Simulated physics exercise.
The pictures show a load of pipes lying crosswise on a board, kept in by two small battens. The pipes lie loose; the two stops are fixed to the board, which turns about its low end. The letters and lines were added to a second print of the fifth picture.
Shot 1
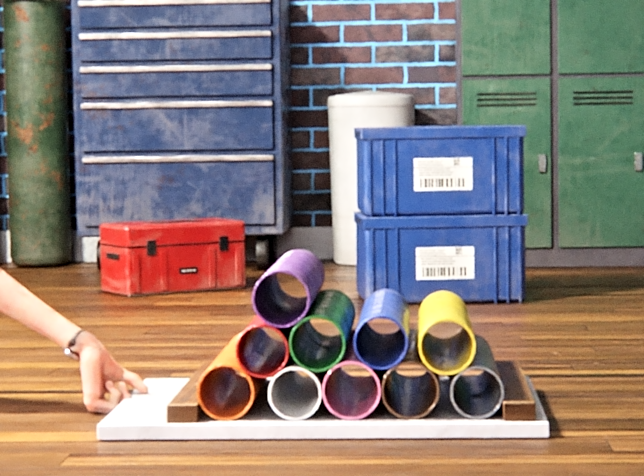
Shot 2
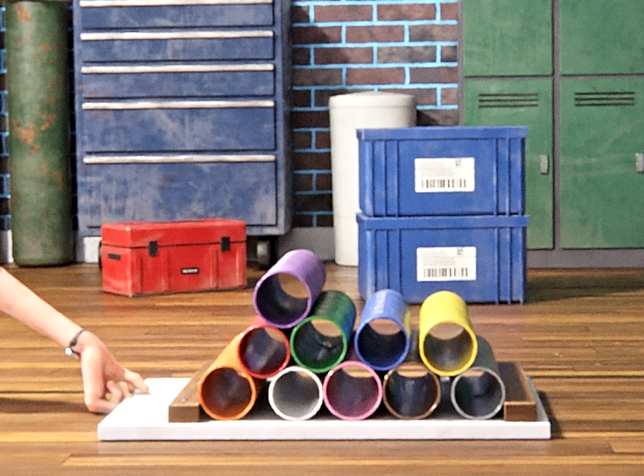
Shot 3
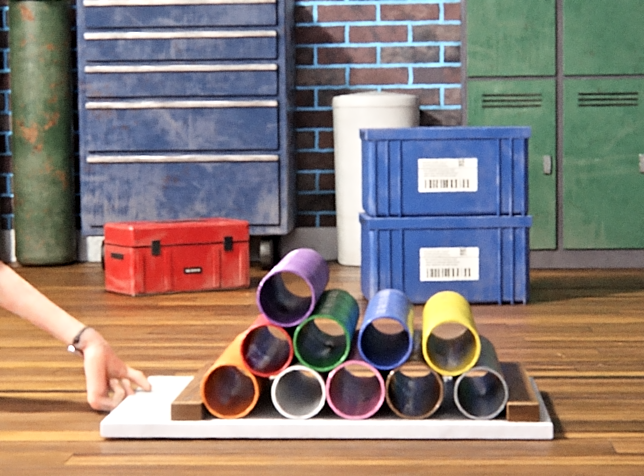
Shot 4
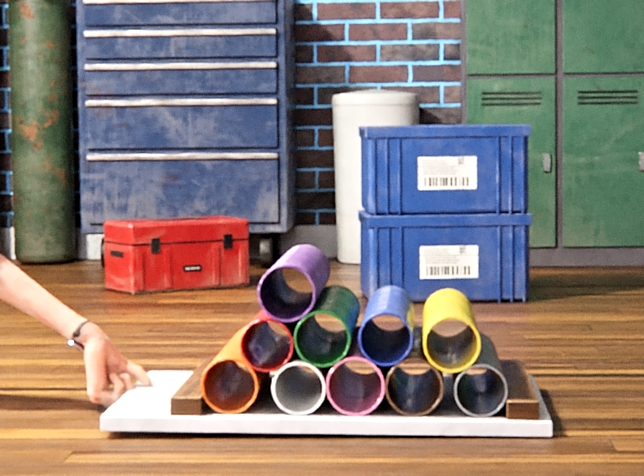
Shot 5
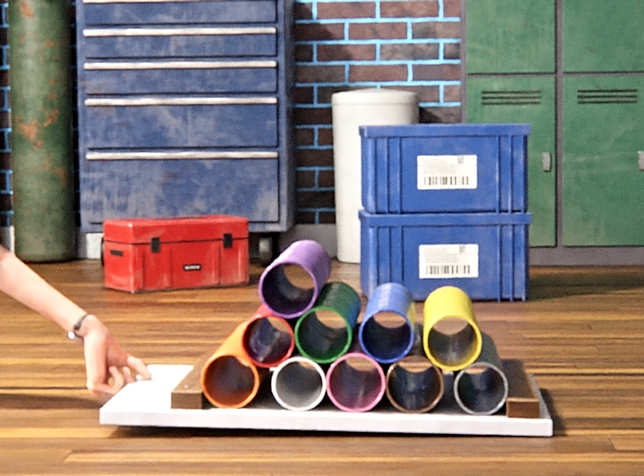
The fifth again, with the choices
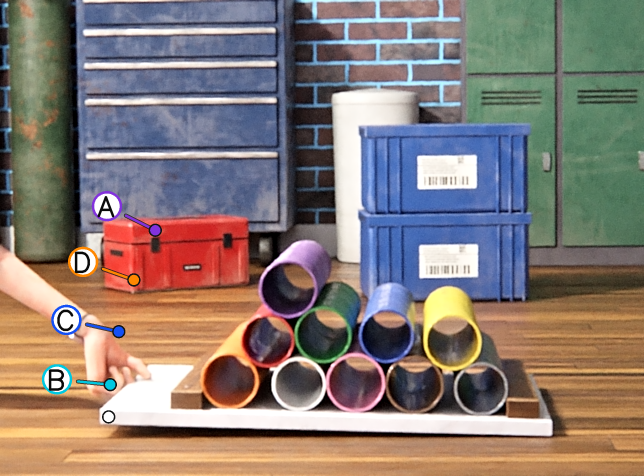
A hand at left slightly lifting one end of a white board stacked with colourful pipes held between two small wooden battens.
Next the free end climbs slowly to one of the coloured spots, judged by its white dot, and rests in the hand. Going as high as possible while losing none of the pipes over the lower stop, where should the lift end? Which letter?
Lift it to D and no more.
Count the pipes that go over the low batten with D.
The count is none.
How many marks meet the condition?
The number is three.
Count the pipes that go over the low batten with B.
The count is none.
On the marked copy, A at (155, 231); B at (111, 384); C at (119, 332); D at (134, 280); the white dot at (109, 417).
Following D. Soon after the start, board at 14°.
Later, board at 20°.
In the end, board at 20°, none over the low batten.
As for the rest, A one over the low batten (yellow); B none over the low batten; C none over the low batten.
